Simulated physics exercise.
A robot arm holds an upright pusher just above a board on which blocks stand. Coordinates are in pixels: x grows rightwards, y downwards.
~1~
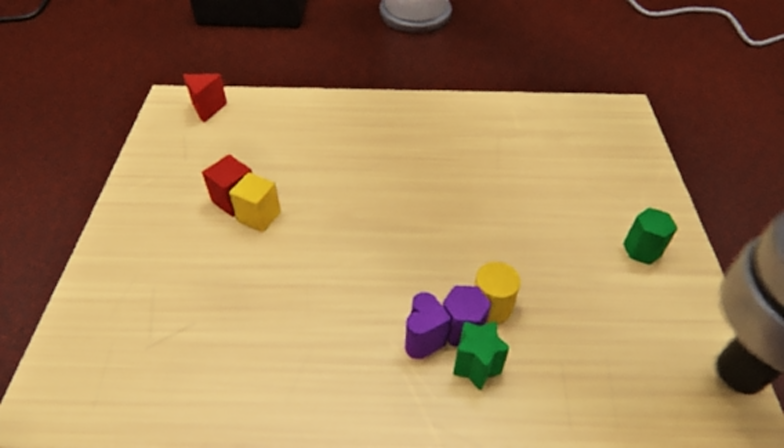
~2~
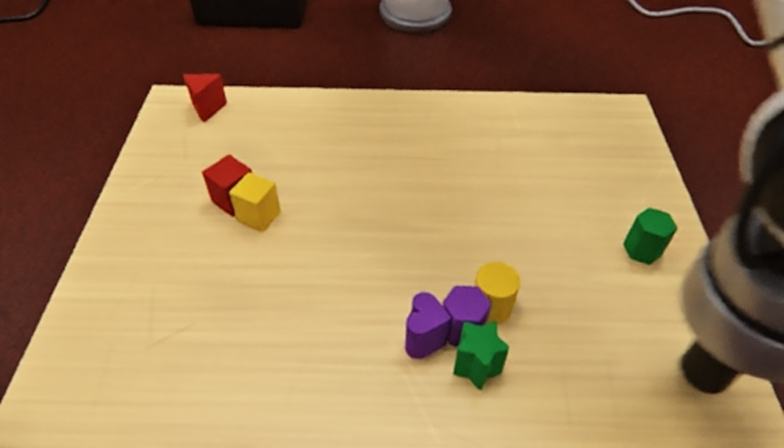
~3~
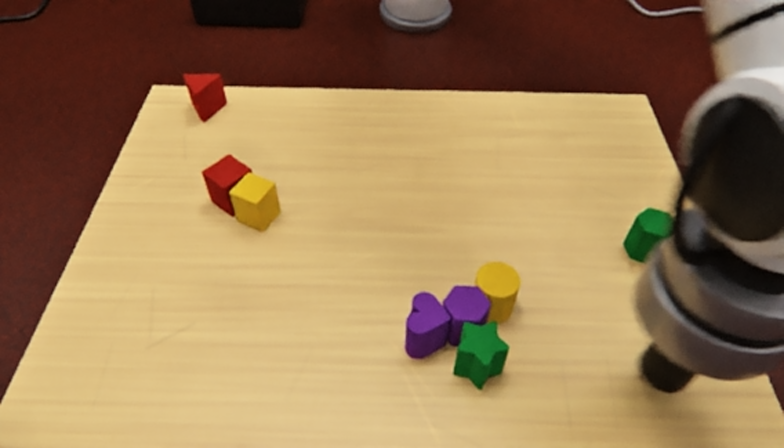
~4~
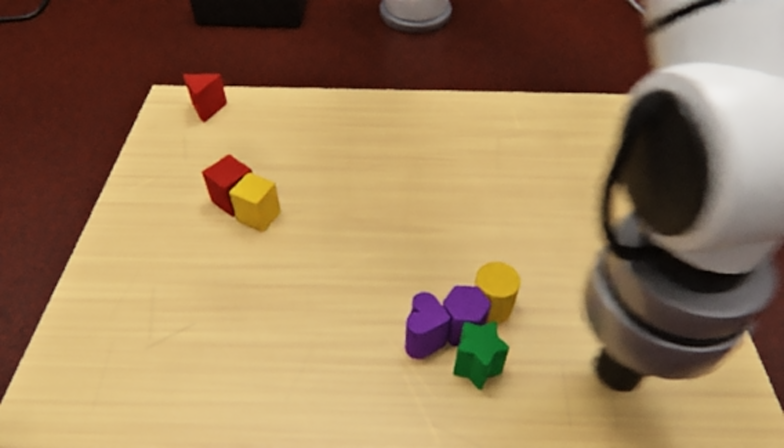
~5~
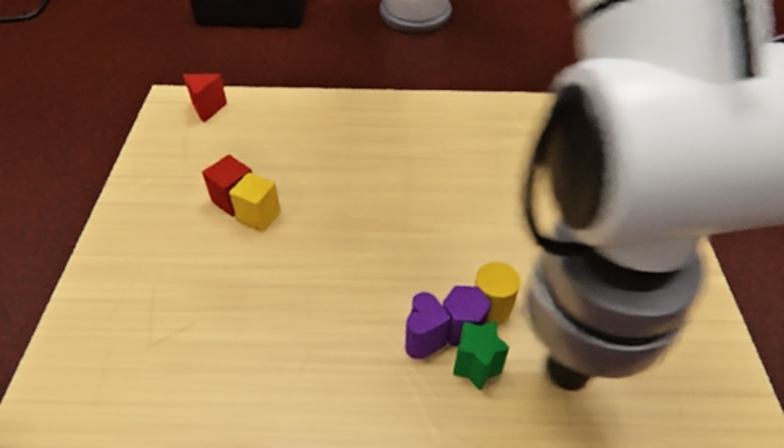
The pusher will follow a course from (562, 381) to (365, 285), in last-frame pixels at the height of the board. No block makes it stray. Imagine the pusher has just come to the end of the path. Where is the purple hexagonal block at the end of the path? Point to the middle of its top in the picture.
When the path ends, it will be at (332, 237).
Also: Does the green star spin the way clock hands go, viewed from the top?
Short answer: No.
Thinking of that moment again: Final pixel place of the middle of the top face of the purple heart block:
The top centre is at (399, 313).
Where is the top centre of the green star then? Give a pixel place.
It is going to be at (448, 337).
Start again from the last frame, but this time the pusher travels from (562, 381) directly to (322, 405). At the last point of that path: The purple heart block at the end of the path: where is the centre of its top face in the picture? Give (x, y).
I expect it at (406, 294).
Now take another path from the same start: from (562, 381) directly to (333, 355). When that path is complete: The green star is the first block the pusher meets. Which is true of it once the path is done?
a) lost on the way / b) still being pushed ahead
b - still being pushed ahead.
The first path, step by step. One third of the way, pusher at (495, 333); purple hexagonal block at (459, 297); green star at (464, 340), turned 10° anticlockwise.
Two thirds of the way, pusher at (427, 301); purple heart block at (401, 313), turned 30° anticlockwise; purple hexagonal block at (392, 266); green star at (448, 337), turned 50° anticlockwise; yellow circle at (494, 275).
At the end, pusher at (365, 272); purple heart block at (399, 313), turned 35° anticlockwise; purple hexagonal block at (332, 237); green star at (448, 337), turned 50° anticlockwise; yellow circle at (494, 275).
